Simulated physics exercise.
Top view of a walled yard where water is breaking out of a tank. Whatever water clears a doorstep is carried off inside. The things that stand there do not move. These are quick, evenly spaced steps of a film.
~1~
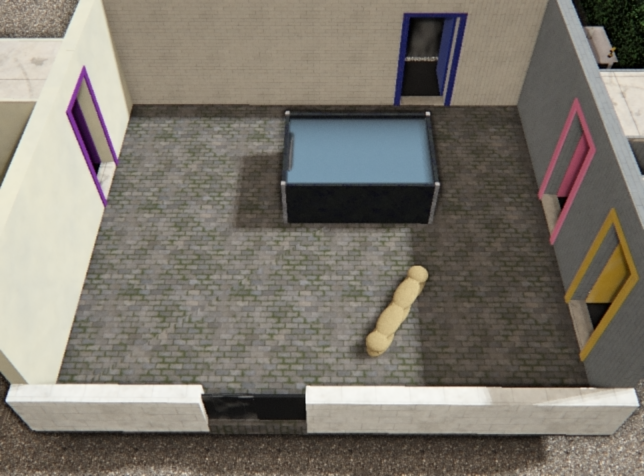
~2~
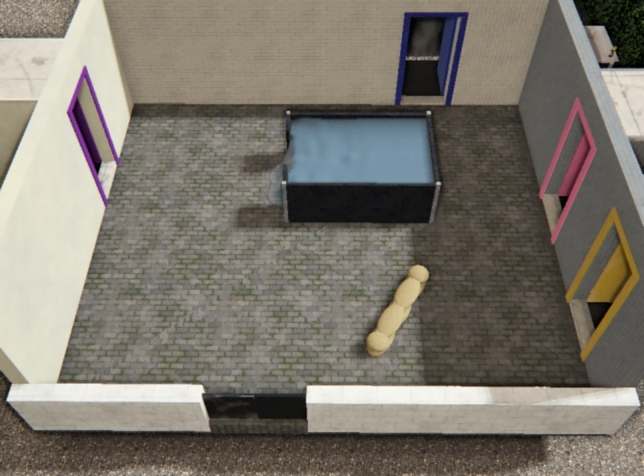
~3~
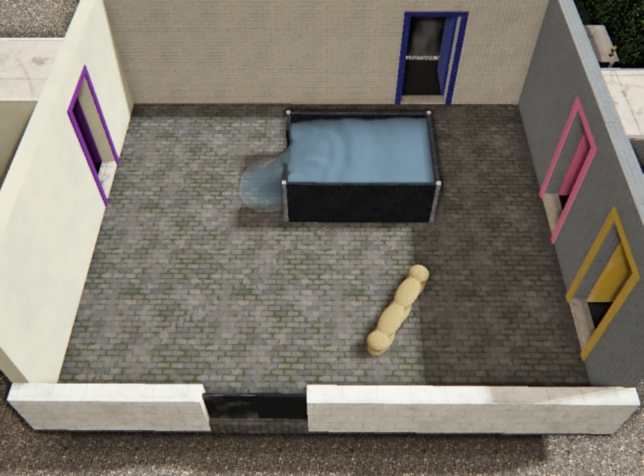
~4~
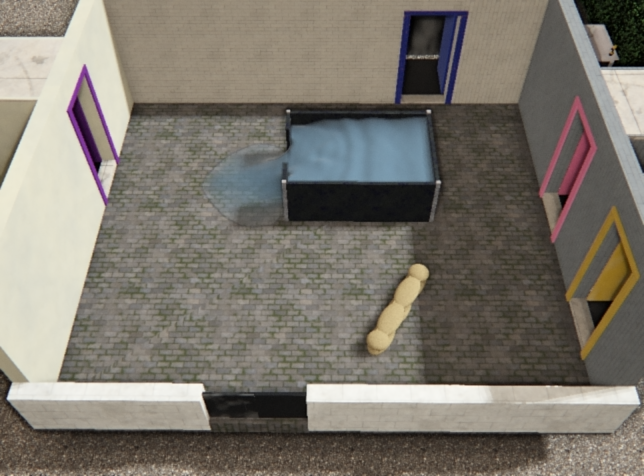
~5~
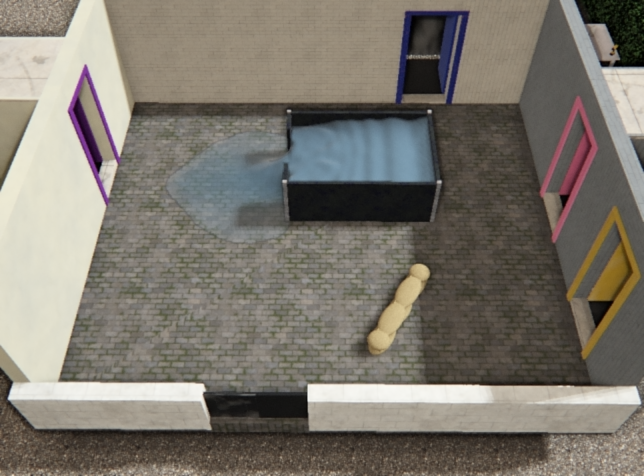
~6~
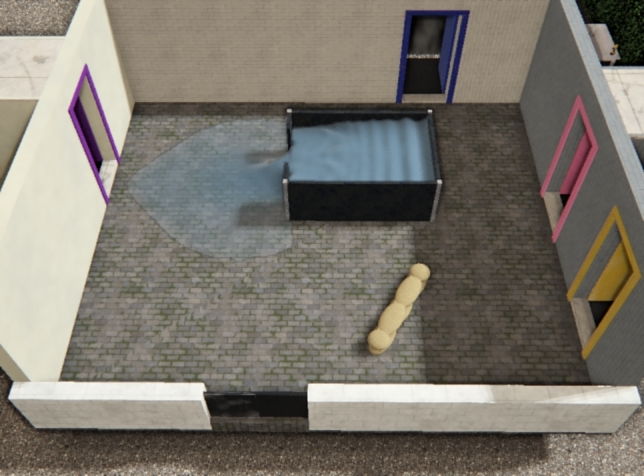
A dark-sided tank of still blue water stood in a walled brick yard, then water broke out through its left side and spread leftward across the paving in a widening, rounded sheet.
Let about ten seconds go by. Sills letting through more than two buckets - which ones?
Sill by sill: Blue door: Not more than two; purple door: More than two; pink door: Not more than two; yellow door: Not more than two.
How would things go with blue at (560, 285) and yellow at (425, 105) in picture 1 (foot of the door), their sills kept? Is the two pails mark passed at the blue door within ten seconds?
Blue: Stays short.
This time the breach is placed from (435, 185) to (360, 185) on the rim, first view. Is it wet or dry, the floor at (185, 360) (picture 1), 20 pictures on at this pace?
At that place: Wet.
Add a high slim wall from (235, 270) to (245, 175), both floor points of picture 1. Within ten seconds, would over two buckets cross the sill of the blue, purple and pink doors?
The blue one falls short, the purple one falls short and the pink one falls short.
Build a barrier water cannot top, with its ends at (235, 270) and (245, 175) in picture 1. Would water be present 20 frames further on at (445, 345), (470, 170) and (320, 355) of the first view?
Taking the points in order, they are inundated, high and dry and inundated.
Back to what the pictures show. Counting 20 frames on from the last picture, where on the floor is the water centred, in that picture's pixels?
At roughly (253, 198).
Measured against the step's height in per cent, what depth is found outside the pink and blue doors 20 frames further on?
Around 0 in a hundred for the first and 0 in a hundred for the second.
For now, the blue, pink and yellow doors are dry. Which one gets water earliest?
The blue door is the one.
A moment on, water covers 30 % of the floor; the blue door not reached, the purple door over two buckets in, the pink door not reached, the yellow door not reached.
Next, water covers 35 % of the floor; the blue door not reached, the purple door far over two buckets in, the pink door not reached, the yellow door not reached.
Then, water covers 35 % of the floor; the blue door not reached, the purple door far over two buckets in, the pink door not reached, the yellow door not reached.
Later, water covers 70 % of the floor; the blue door wet at the sill, nothing in, the purple door far over two buckets in, the pink door not reached, the yellow door not reached.
In the end, water covers 90 % of the floor; the blue door under two buckets in, the purple door far over two buckets in, the pink door wet at the sill, nothing in, the yellow door wet at the sill, nothing in.
